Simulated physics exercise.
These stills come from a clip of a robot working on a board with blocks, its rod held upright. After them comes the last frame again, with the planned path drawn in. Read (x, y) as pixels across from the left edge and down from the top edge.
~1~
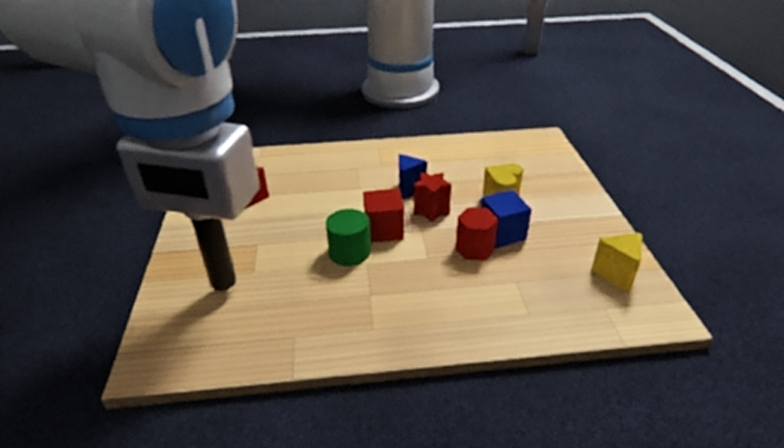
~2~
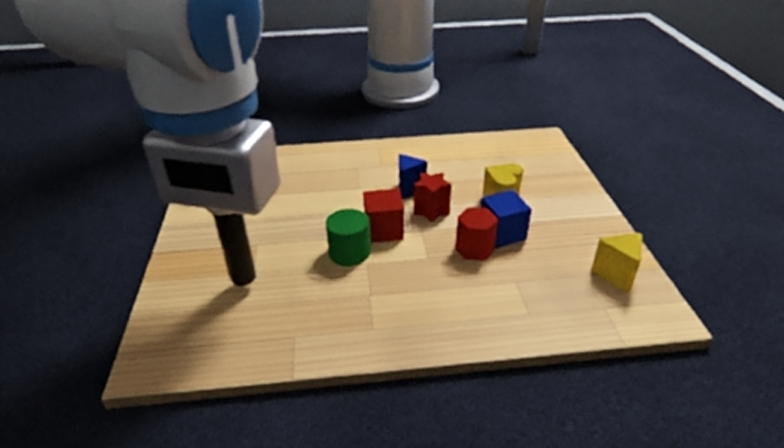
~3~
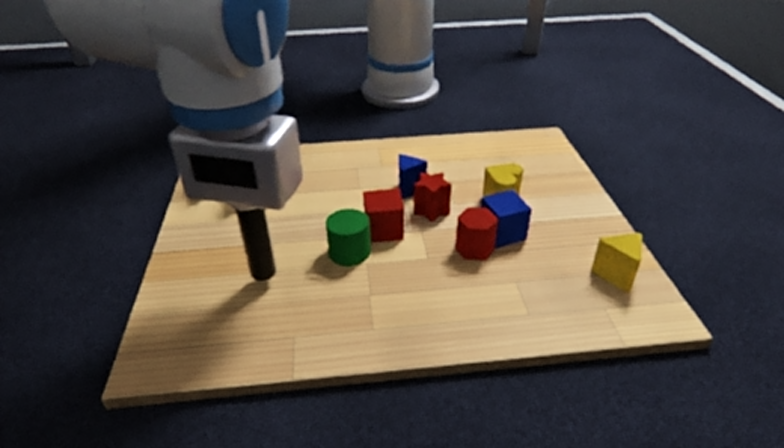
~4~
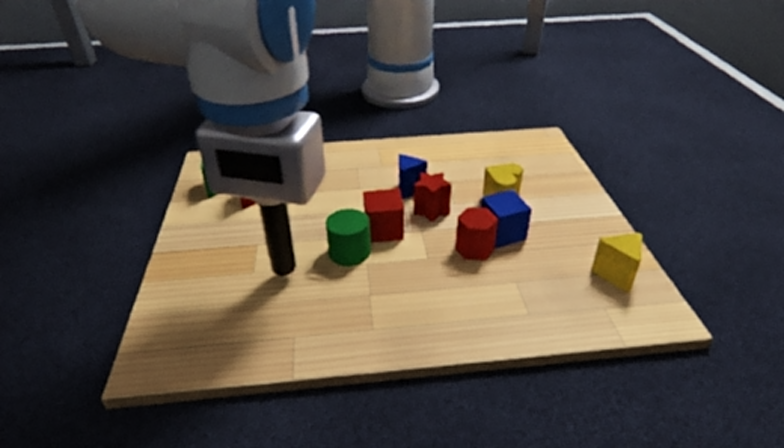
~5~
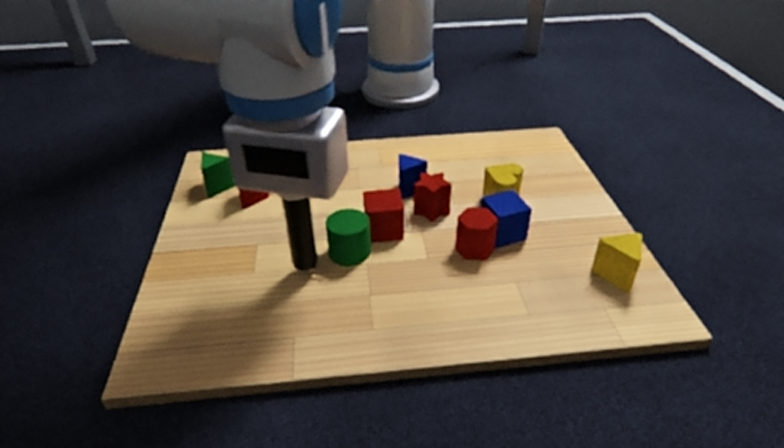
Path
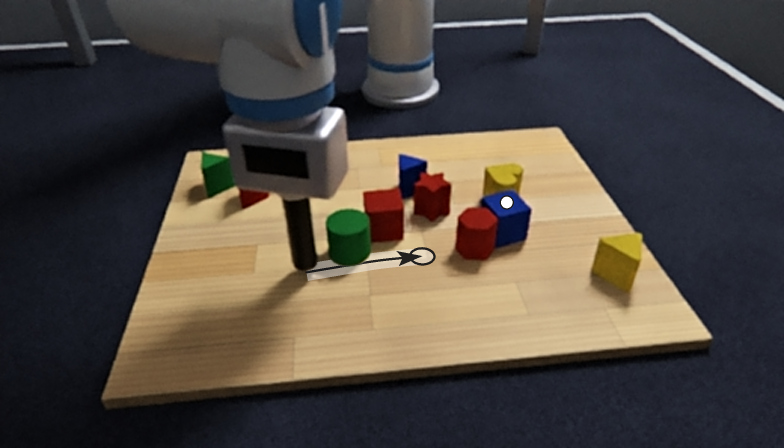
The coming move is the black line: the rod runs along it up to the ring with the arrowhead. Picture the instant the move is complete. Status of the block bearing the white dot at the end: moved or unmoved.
Not moved.
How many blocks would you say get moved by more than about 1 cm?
It moves two blocks.
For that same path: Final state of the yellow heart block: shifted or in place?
From what I can tell, it will keep its place.
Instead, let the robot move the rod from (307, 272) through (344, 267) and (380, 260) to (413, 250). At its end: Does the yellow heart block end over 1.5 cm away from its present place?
I believe not.
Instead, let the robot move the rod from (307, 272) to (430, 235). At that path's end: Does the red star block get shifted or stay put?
From what I can tell, it won't keep its place.
The drawn path runs from (307, 272) through (346, 266) and (384, 260) to (422, 256); the dot is on the blue square.
What follows on the original path. One third of the way, rod (345, 258); green circle (363, 215); red square (392, 193).
Two thirds of the way, rod (385, 252); green circle (381, 208); red square (395, 185), turned 15° clockwise.
At the end, rod (422, 248); green circle (381, 208); red square (395, 185), turned 15° clockwise; yellow heart block not moved; blue square not moved.
